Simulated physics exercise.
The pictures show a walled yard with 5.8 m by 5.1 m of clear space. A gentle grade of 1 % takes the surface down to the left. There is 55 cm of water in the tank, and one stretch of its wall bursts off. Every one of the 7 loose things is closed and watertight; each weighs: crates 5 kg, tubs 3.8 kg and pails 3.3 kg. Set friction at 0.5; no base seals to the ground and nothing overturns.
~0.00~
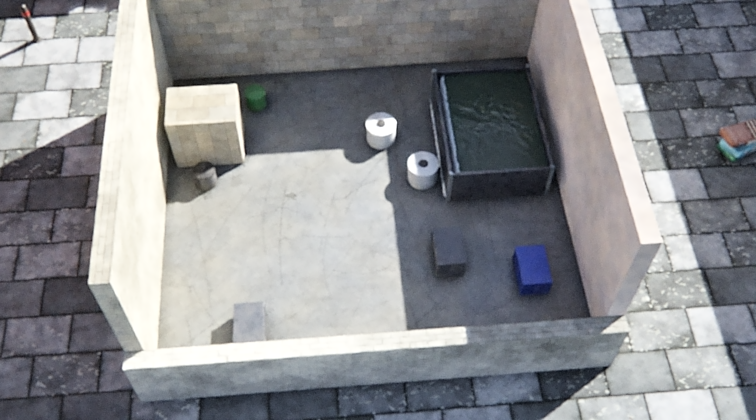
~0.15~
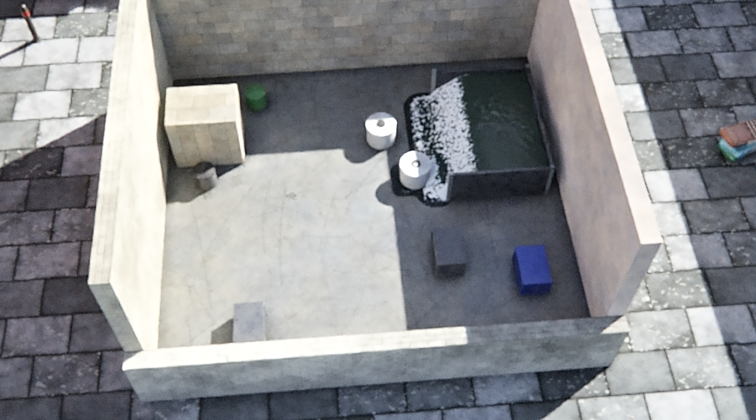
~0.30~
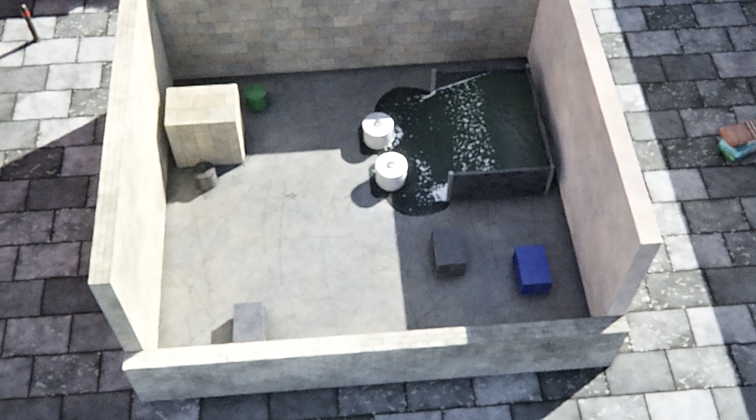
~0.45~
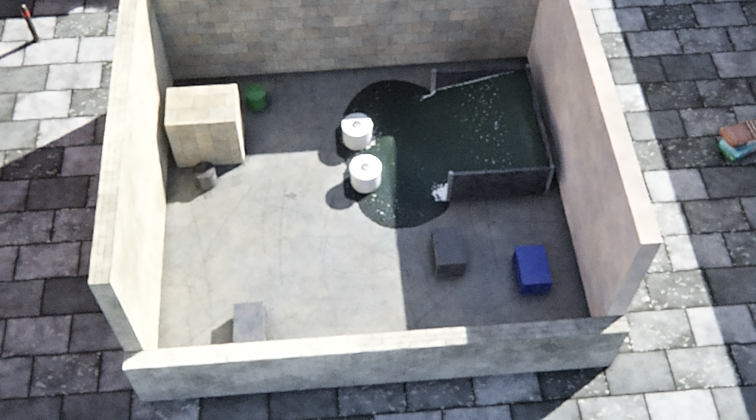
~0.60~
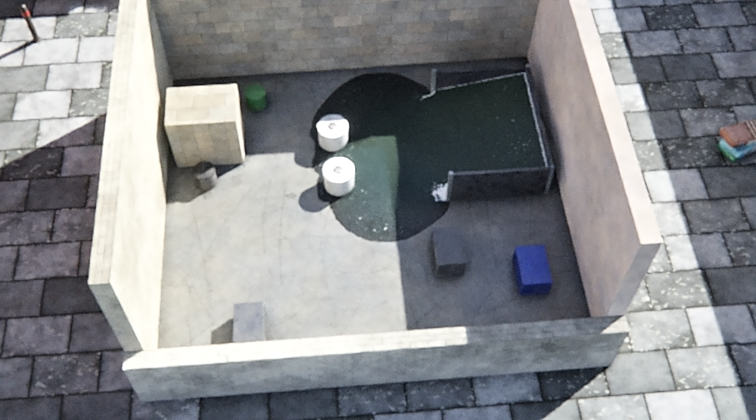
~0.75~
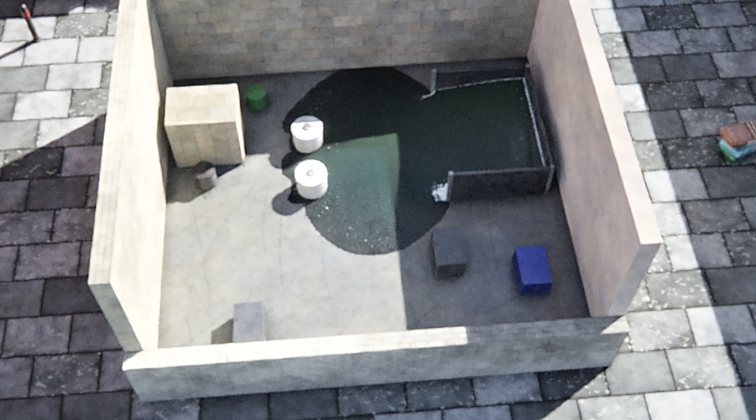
The video shows a walled yard where one side of a dark water tank gives way, releasing foamy water that spreads leftward across the floor and pushes two white cylindrical objects left, while the crates and green pail stay still.
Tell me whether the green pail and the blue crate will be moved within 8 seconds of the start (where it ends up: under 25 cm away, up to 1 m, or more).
Green pail: Makes a long trip. Blue crate: Makes a modest move.
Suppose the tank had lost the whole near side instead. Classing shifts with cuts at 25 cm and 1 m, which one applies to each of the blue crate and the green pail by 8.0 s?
The blue crate is swept away, the green pail hardly moves.
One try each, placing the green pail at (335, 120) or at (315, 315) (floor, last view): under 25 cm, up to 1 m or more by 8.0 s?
In turn: It slides a little; it gets carried off.
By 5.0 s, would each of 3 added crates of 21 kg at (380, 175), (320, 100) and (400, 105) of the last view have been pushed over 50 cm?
So that's beyond the threshold, beyond the threshold and beyond the threshold, in that sequence.
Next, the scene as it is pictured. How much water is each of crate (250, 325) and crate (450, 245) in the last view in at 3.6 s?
15 and 0 cm.
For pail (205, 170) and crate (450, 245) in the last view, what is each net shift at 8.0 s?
Taken in order, the shifts are 250 cm and 150 cm.
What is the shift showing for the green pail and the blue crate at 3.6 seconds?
Roughly 20 and 0 cm.
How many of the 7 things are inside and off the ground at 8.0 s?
At that time, 6.
After 1.6 s the green pail is near (204, 85), 0.8 m from its start, aground; the blue crate is near (534, 264), 0.0 m from its start, aground; 2 afloat.
After 3.6 s the green pail is near (269, 87), 0.2 m from its start, afloat; the blue crate is near (534, 264), 0.0 m from its start, aground; 5 afloat.
After 5.6 s the green pail is near (334, 86), 1.2 m from its start, afloat; the blue crate is near (534, 264), 0.0 m from its start, aground; 5 afloat.
After 8.0 s the green pail is near (370, 100), 1.8 m from its start, aground; the blue crate is near (565, 234), 0.6 m from its start, afloat; 6 afloat.
